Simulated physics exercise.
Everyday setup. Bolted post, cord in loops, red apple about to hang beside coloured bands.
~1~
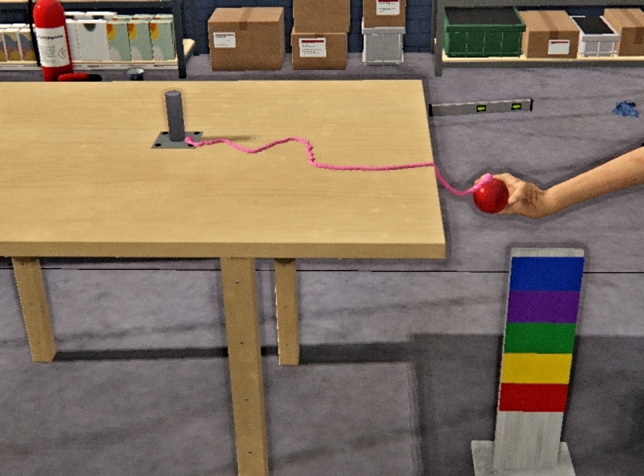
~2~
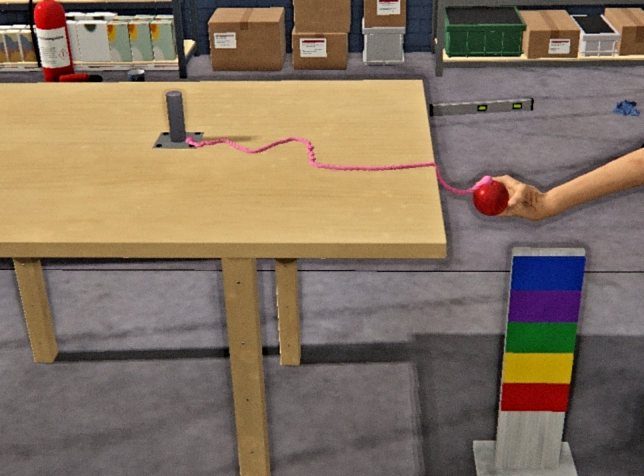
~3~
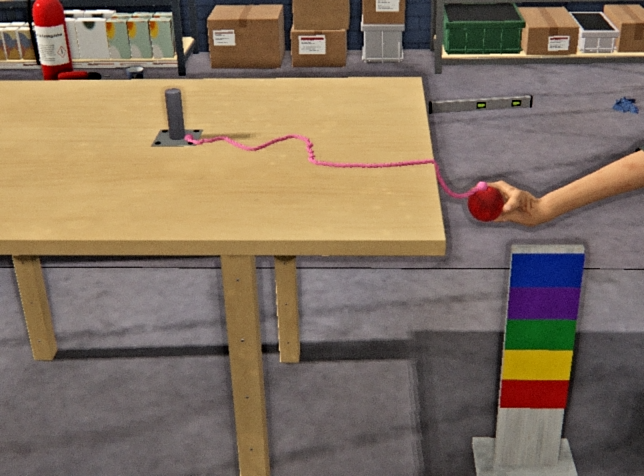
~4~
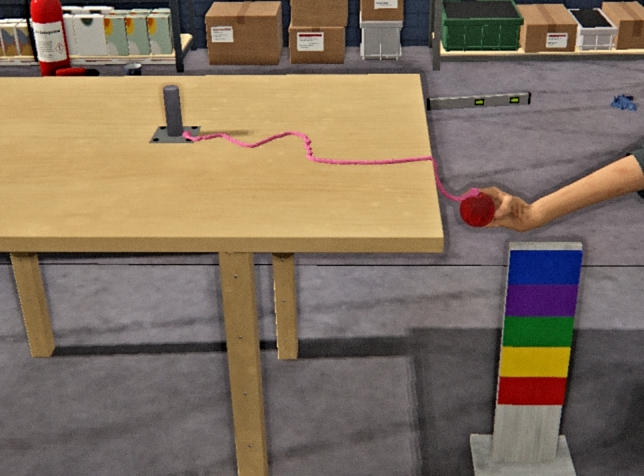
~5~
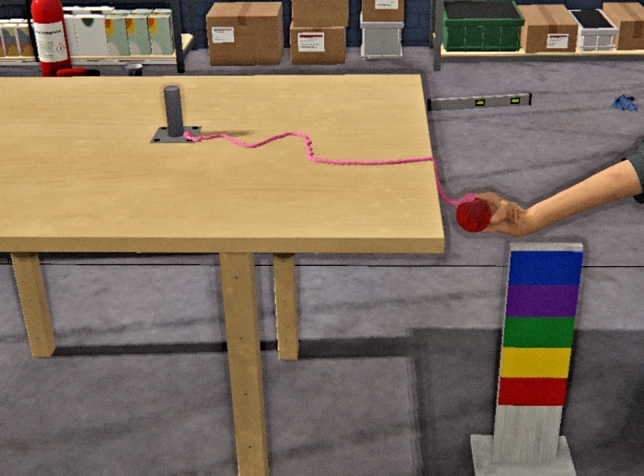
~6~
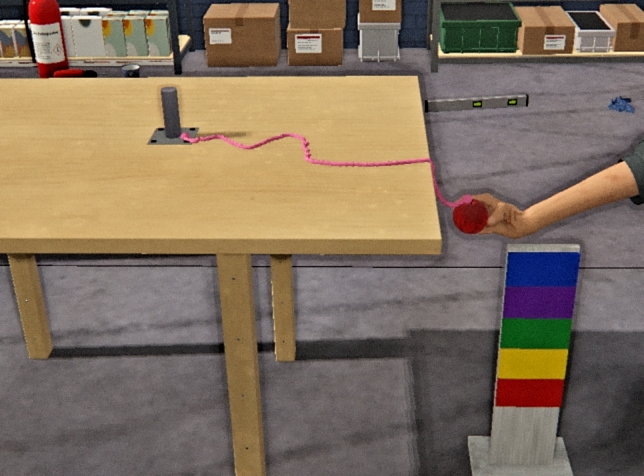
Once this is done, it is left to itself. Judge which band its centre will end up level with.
I would say green.
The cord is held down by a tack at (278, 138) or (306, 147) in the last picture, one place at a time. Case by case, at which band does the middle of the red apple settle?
Results, in sequence: Purple / blue.
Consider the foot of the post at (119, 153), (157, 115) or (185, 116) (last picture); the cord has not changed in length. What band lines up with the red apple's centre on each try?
Going case by case, it's purple, purple and finally green.
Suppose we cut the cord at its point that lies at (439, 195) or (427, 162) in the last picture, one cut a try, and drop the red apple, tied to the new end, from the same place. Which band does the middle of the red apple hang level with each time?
First try: Purple; second try: Blue.
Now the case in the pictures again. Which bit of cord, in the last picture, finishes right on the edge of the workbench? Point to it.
Near (320, 163).
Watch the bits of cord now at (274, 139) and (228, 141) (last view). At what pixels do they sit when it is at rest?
Point one to (324, 145), point two to (262, 140).
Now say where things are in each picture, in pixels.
Red apple (491, 196); blue (547, 275); purple (543, 308); green (540, 339); yellow (537, 370); red (534, 399), in the first picture.
Red apple (491, 198); cord through (202, 146) (256, 152) (312, 148) (344, 169) (425, 165), in the second picture.
Red apple (486, 204), in the third picture.
Red apple (477, 209); cord through (199, 140) (253, 146) (310, 142) (342, 163) (423, 159), in the fourth picture.
Red apple (474, 215), in the fifth picture.
Red apple (471, 216); cord through (197, 142) (251, 148) (307, 144) (340, 164) (421, 161), in the sixth picture.
Soon after, apple near (457, 336); level with green.
Then, apple near (399, 322); level with green.
Further on, apple near (431, 331); level with green.
At rest, apple near (426, 330); level with green. Its centre hangs level with the green band.
